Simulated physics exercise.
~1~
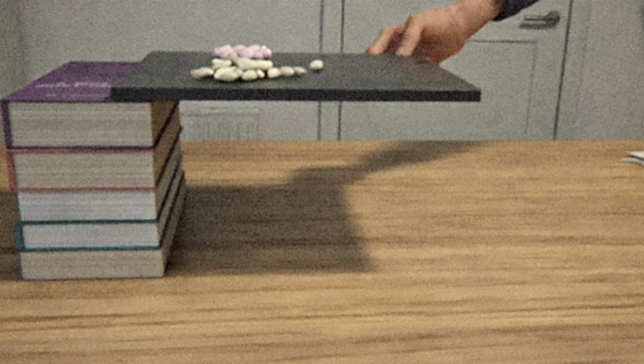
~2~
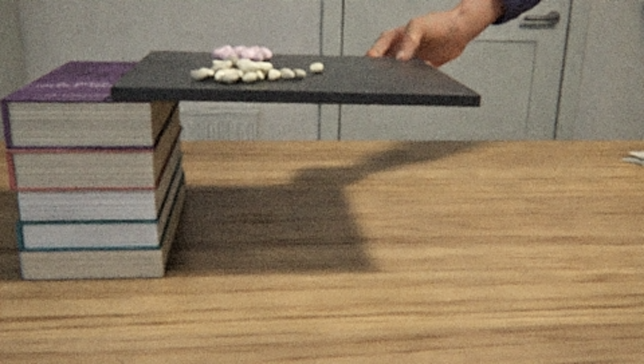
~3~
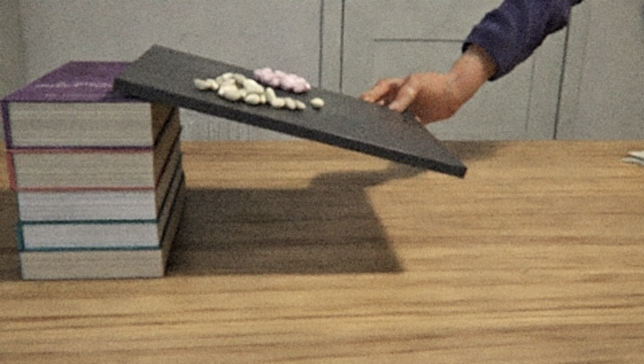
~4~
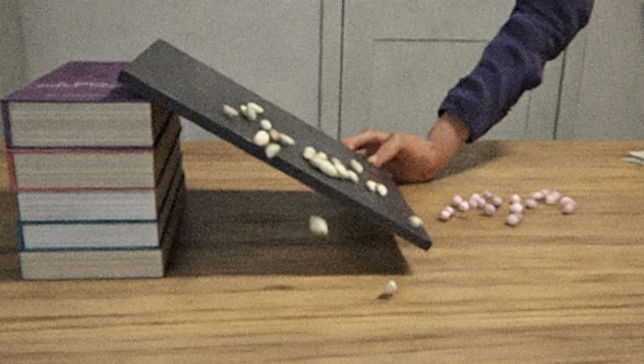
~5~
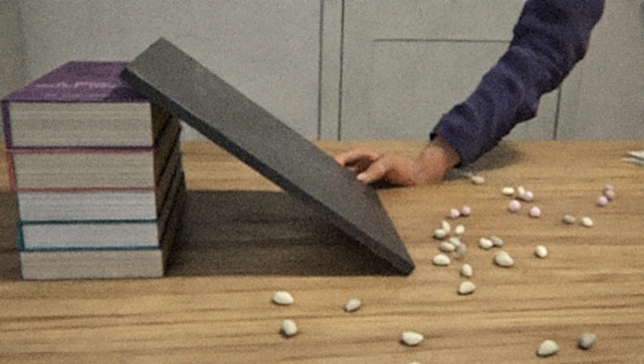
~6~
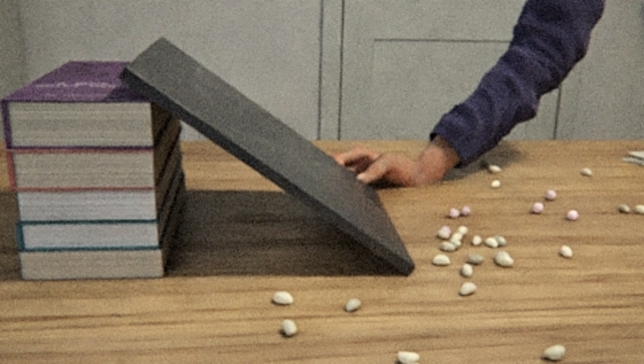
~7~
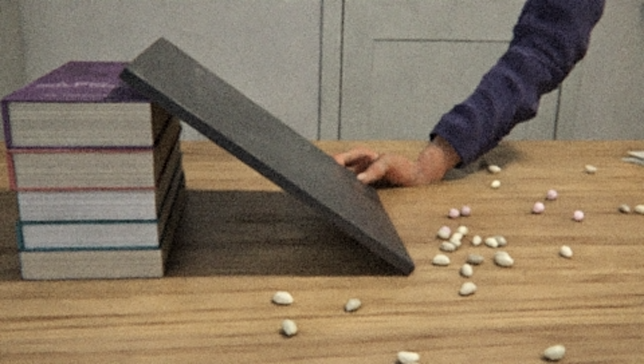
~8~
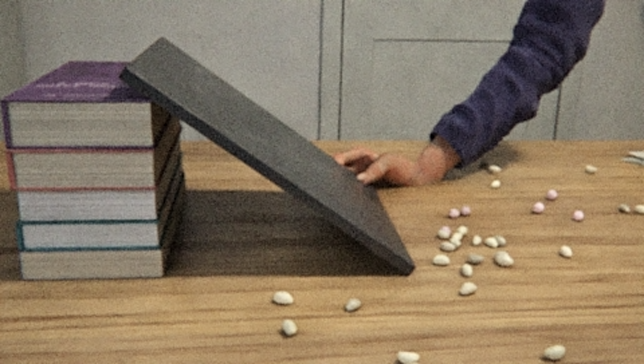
On a wooden counter, a hand lowered one end of a dark board propped on a stack of books until it rested steeply, and the pink pieces behind slid off first, followed by the white ones, leaving both scattered, the pink generally farther away.
